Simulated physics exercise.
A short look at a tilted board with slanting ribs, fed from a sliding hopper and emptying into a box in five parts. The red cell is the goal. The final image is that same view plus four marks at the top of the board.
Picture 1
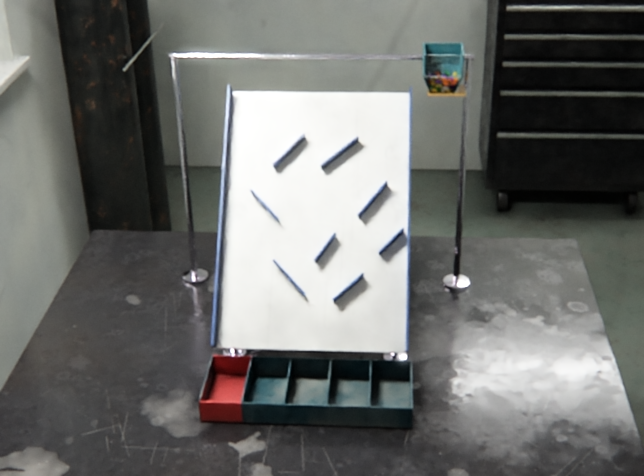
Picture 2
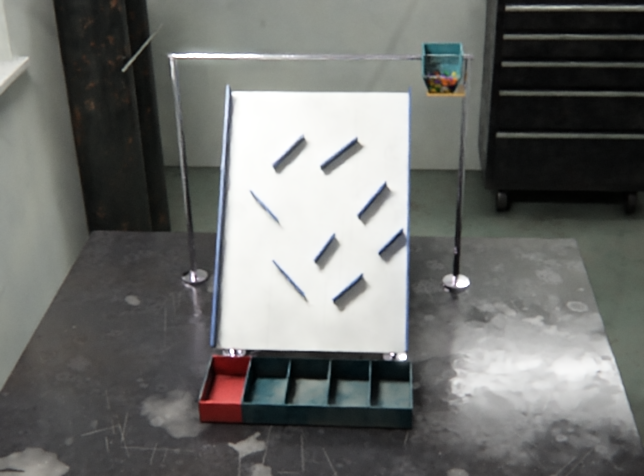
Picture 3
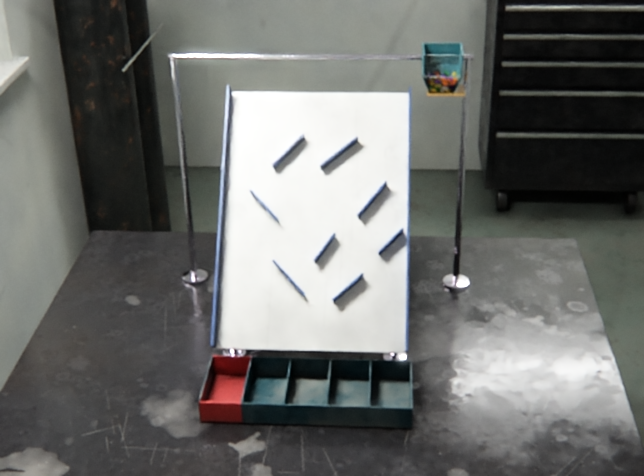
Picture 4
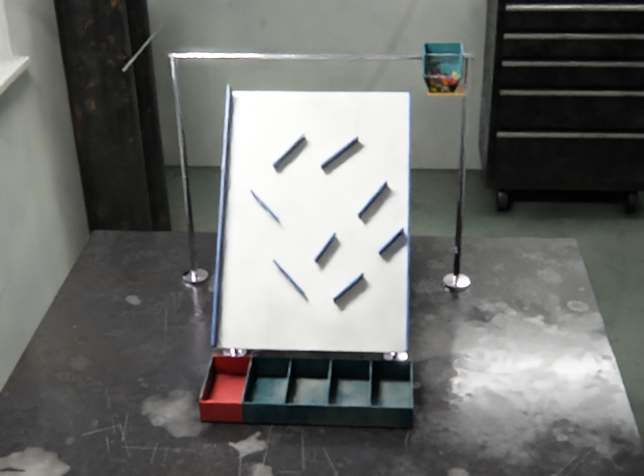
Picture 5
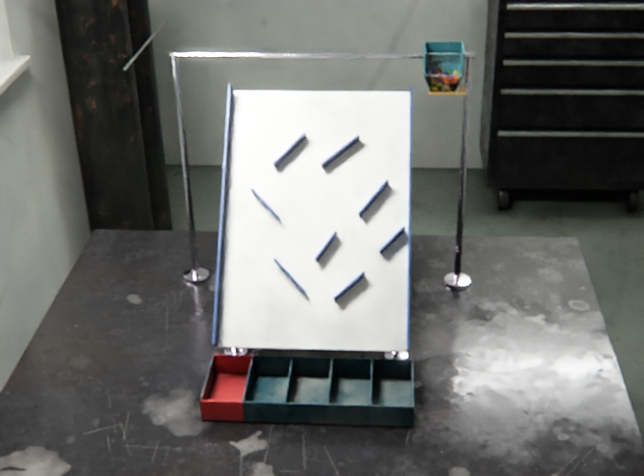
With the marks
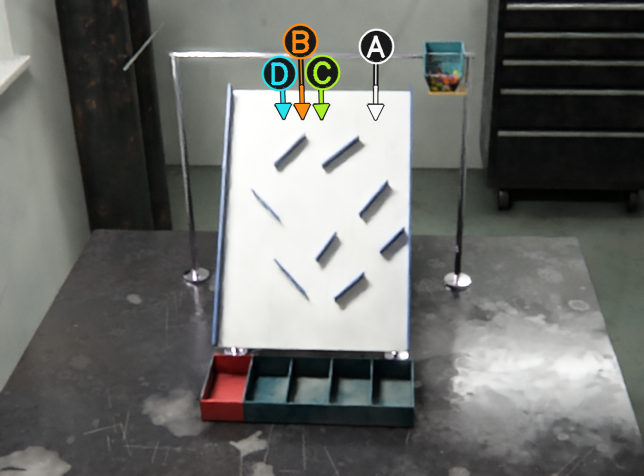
On a scuffed dark tabletop, a teal hopper of jelly beans hanging almost still above a tilted white board with slanting ribs.
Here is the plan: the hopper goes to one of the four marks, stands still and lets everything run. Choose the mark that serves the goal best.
Mark D does it best.
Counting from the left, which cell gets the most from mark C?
The fourth.
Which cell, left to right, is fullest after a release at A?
It is the third one.
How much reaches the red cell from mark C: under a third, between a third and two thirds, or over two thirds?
Under a third.
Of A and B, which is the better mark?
That is mark B.
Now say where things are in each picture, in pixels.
Hopper near (444, 83), jelly beans, door shut, in the first picture.
Ribs (272, 165) to (304, 134), (320, 166) to (358, 137), (250, 190) to (277, 219), in the second picture.
Ribs (358, 215) to (386, 181), (314, 260) to (335, 233), (379, 252) to (403, 228), in the third picture.
Ribs (273, 259) to (305, 294), (333, 300) to (363, 273), in the fourth picture.
Red cell near (222, 409), number 1 of 5 from the left, in the fifth picture.
On the marked copy, mark A meets the board at (375, 114); mark B meets the board at (302, 113); mark C meets the board at (321, 113); mark D meets the board at (283, 113).
With A, none at all in the red cell, all but a few in other cells, a small share held on the board.
With B, a small share in the red cell, close to two thirds in other cells, a small share held on the board, a small share outside the box.
With C, only a few in the red cell, all but a few in other cells, a small share held on the board.
With D, close to a third in the red cell, close to half in other cells, a small share outside the box.
